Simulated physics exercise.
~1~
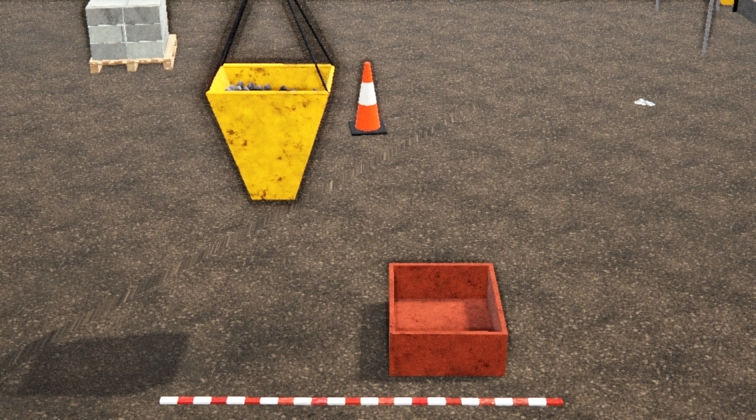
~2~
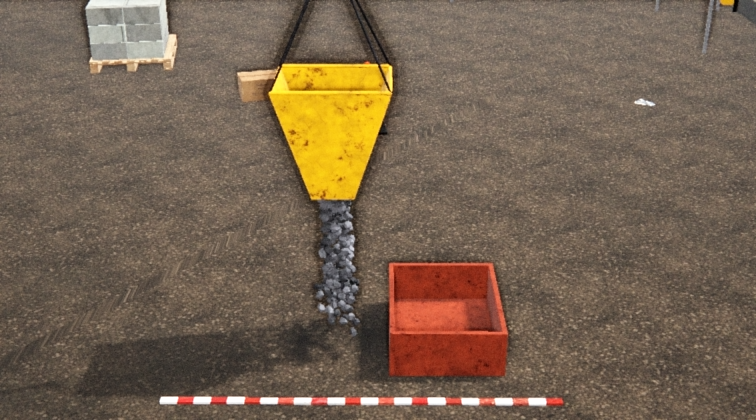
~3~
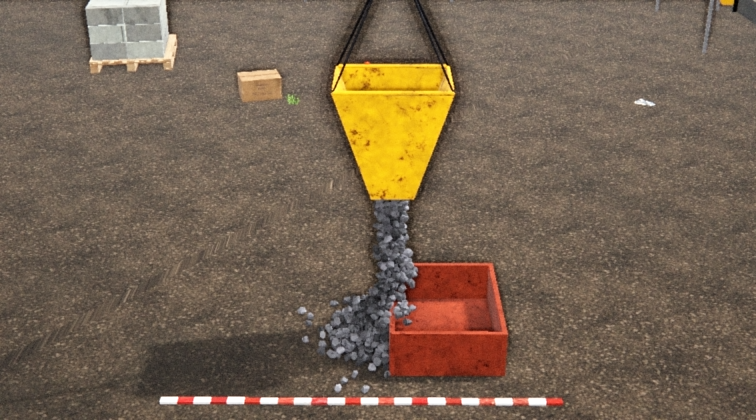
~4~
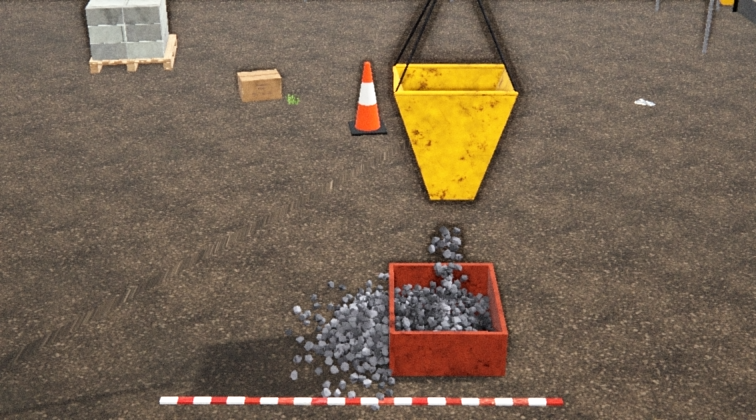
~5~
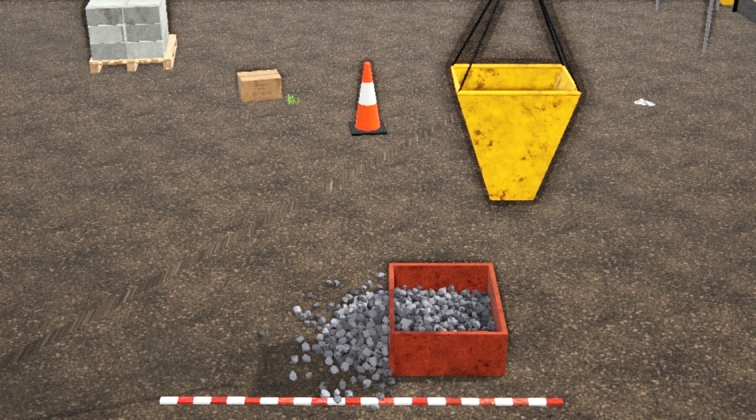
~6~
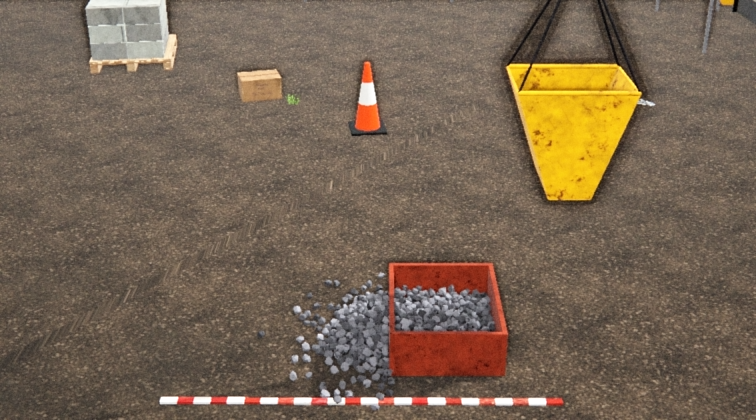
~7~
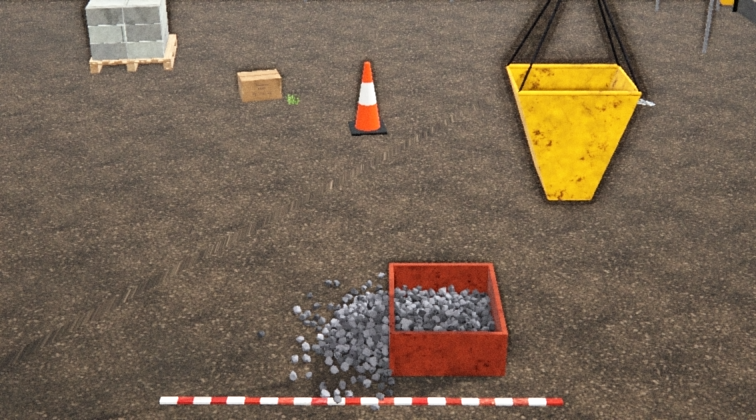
On a patch of dark, gritty ground at a building site, a yellow skip hangs from cables to the left of an open red bin, with a red and white striped pole lying in front. The skip glides right and grey stones begin pouring from its bottom before it reaches the bin. They pile up on the ground against the bin's left side, then the stream passes over the rim and drops inside. The emptied skip carries on right and stops. Slightly more than half the stones end in the bin, the rest heaped to its left.
